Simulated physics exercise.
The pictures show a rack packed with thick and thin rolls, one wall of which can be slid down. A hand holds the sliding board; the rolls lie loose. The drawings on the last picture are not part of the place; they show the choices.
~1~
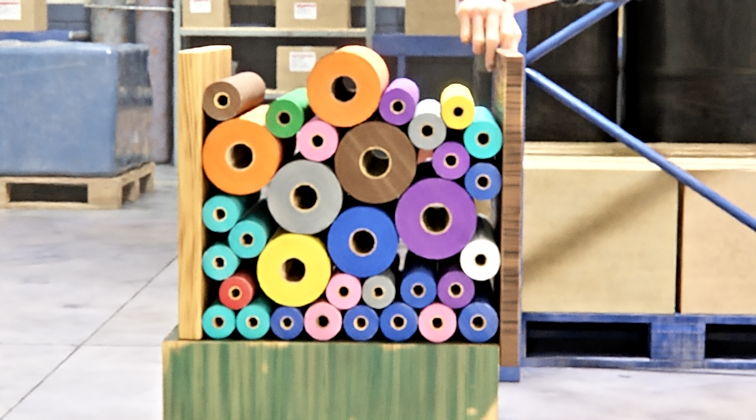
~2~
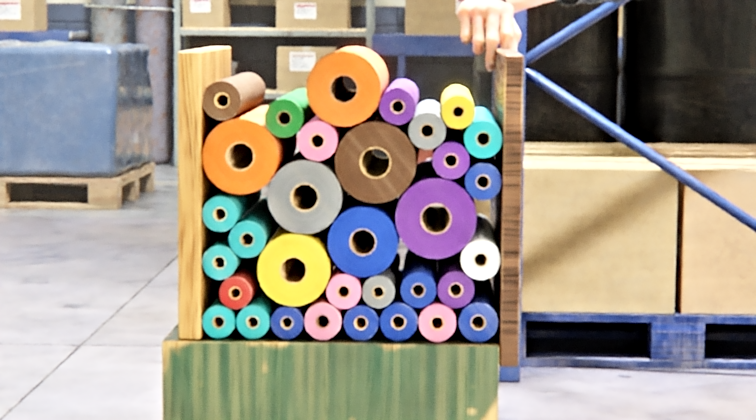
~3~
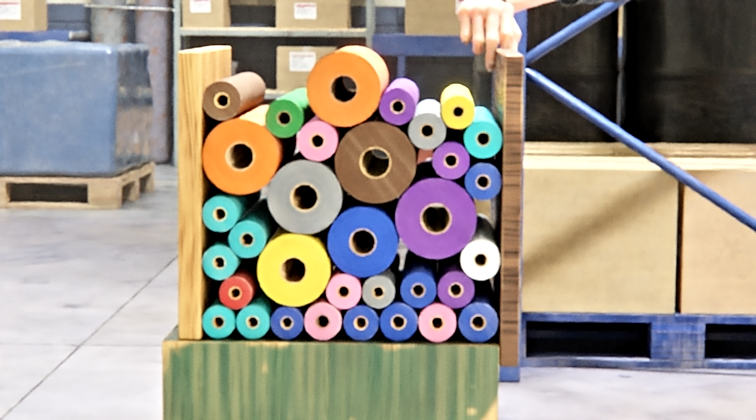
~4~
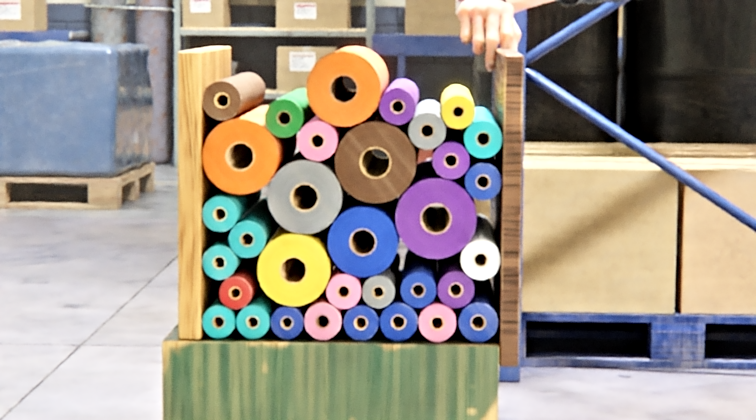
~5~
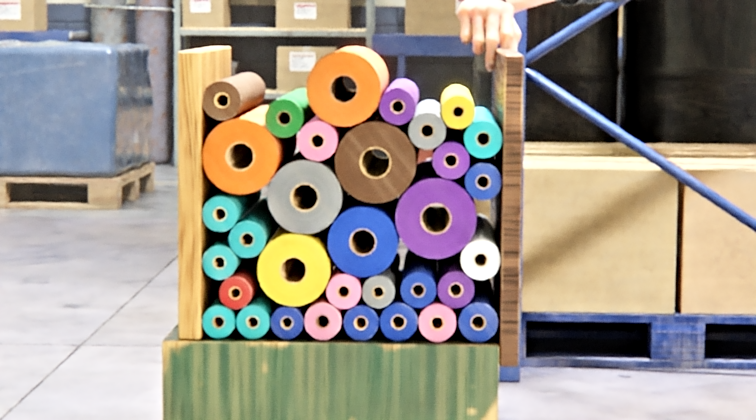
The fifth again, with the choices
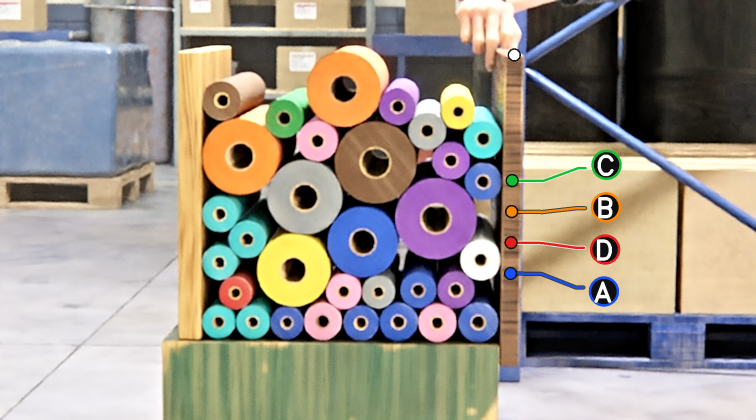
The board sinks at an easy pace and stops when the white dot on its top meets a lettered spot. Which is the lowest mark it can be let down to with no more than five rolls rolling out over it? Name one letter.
The last mark within the limit is D.
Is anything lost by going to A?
At A: Yes.
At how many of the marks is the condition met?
Three of them.
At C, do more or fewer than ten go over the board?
It loses fewer than ten.
On the marked copy, A at (510, 273); B at (512, 212); C at (512, 180); D at (511, 243); the white dot at (514, 55).
With D. Early on, top of the board (503, 140).
Further on, top of the board (502, 234).
At the end, top of the board (502, 241), five out over the board.
As for the rest, A more than five out over the board; B two out over the board; C two out over the board.
